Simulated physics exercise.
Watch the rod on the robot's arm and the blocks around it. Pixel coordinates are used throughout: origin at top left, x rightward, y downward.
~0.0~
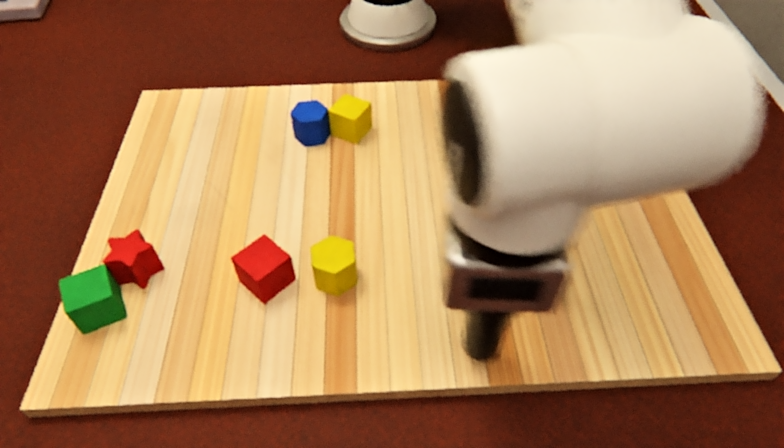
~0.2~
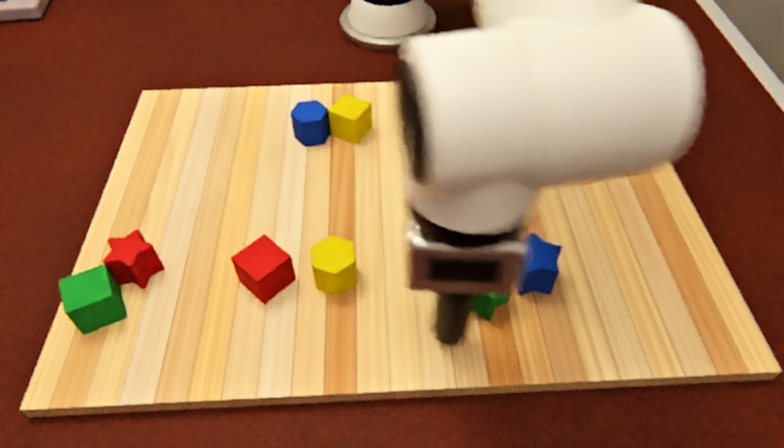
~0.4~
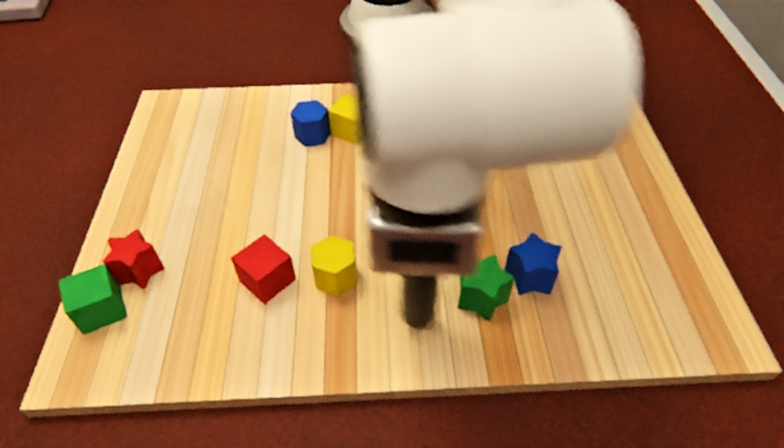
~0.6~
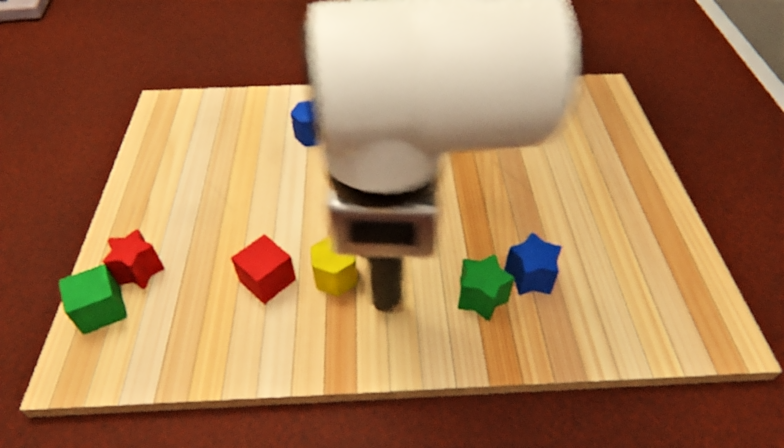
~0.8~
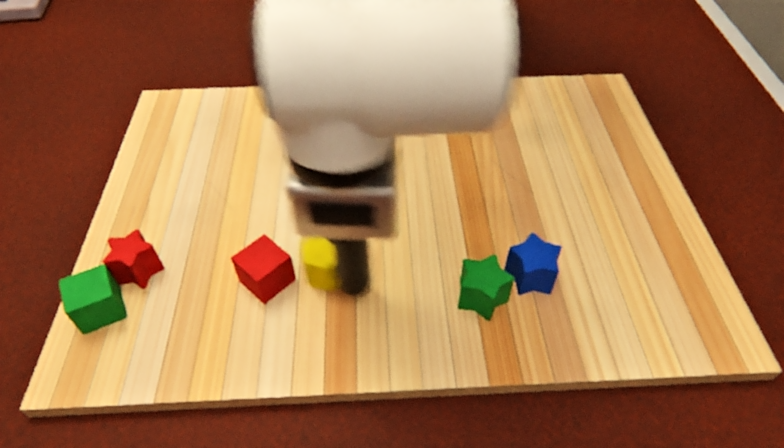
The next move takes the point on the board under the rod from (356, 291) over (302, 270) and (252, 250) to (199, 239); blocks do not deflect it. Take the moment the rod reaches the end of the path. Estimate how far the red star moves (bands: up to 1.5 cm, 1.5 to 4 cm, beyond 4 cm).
Its final spot will lie within 1.5 cm of the current one.
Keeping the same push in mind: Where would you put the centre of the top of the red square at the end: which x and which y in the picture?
The centre of its top will be at (234, 259).
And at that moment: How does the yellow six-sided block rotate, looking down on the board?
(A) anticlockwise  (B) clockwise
Choice B: Clockwise.
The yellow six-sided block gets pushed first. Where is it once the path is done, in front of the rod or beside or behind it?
I believe the yellow six-sided block loses its place ahead of the rod and slips off.
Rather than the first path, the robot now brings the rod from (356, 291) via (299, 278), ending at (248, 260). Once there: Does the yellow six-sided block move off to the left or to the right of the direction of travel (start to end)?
The answer is right.
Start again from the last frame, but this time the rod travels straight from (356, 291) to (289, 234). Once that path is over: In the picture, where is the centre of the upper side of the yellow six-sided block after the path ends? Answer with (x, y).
Pixel (246, 208).
What follows on the original path. One third of the way, rod (300, 261); red square (252, 257); yellow six-sided block (281, 221), turned 15° clockwise.
Two thirds of the way, rod (247, 241); red square (235, 259), turned 20° anticlockwise; yellow six-sided block (253, 197), turned 80° clockwise.
At the end, rod (195, 230); red star not moved; red square (234, 259), turned 20° anticlockwise; yellow six-sided block (249, 195), turned 95° clockwise.
